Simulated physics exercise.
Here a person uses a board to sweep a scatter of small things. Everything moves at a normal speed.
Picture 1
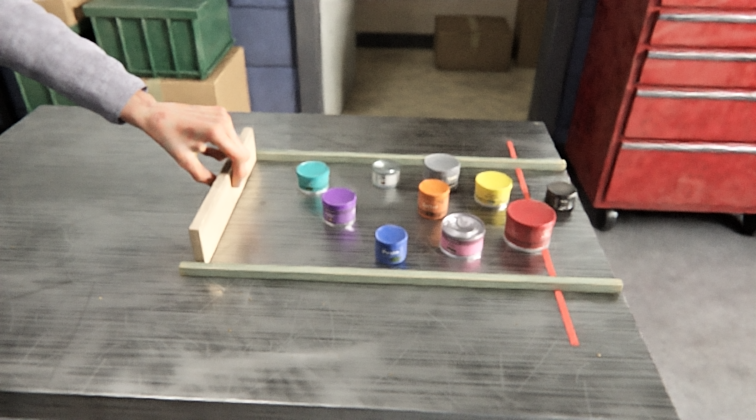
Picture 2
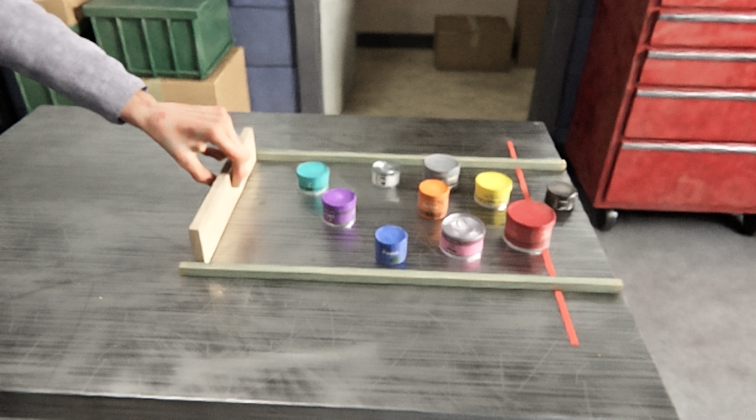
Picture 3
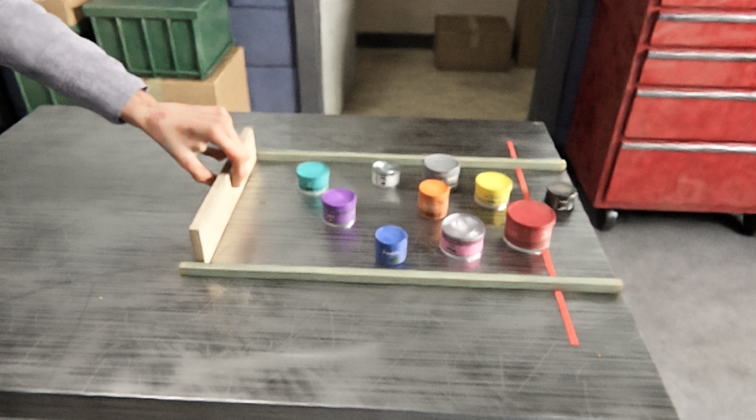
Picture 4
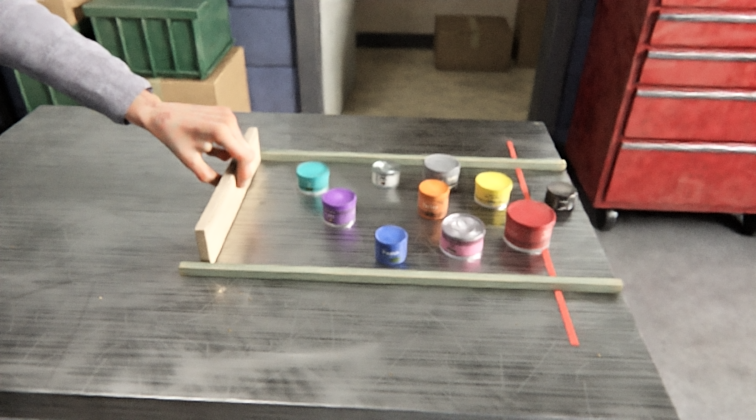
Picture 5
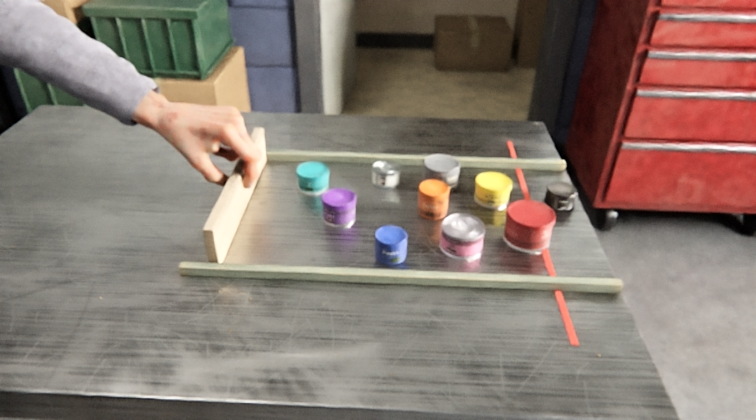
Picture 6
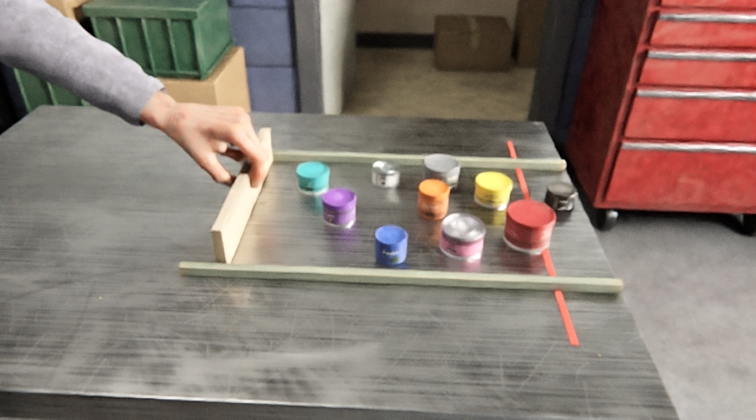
A hand held a wooden board upright at the left of some scattered colorful little tubs on a dark table, then slid it slightly to the right, while the tubs stayed still.
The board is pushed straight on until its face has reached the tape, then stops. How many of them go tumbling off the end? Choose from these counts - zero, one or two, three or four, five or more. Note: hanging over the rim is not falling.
Count: One or two.
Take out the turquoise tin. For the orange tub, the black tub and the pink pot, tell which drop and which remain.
The orange tub remains - the black tub ends up below - the pink pot remains.
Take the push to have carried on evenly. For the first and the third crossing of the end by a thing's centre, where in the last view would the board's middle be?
Earlier crossing: About (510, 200); later crossing: About (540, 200).
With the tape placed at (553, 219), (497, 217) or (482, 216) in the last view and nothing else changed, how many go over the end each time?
Counts per try, in order: 4 / 0 / 0.
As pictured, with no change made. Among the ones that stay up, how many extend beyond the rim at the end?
The answer comes to 3.
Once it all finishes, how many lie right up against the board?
It touches 6.
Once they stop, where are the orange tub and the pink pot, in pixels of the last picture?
First at (548, 198); second at (567, 241).
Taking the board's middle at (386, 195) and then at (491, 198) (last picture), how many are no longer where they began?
I count 4 first and 10 after.
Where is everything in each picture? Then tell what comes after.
The first picture shows black tub (561, 196); red tin (529, 226); yellow tin (493, 190); board (228, 189); tape (534, 218).
The second picture shows red tin (529, 226); board (228, 189).
The third picture shows yellow tin (493, 190); purple pot (339, 207).
The fourth picture shows black tub (561, 196); blue tub (391, 245).
The fifth picture shows red tin (529, 226); orange tub (433, 200).
The sixth picture shows black tub (561, 196); red tin (529, 226); yellow tin (493, 190); board (247, 189); tape (534, 218).
Soon after, none off yet; black tub at rest near (561, 196); red tin at rest near (529, 226); yellow tin at rest near (493, 190).
By the end, the number that fall off is one or two; fallen, black tub.
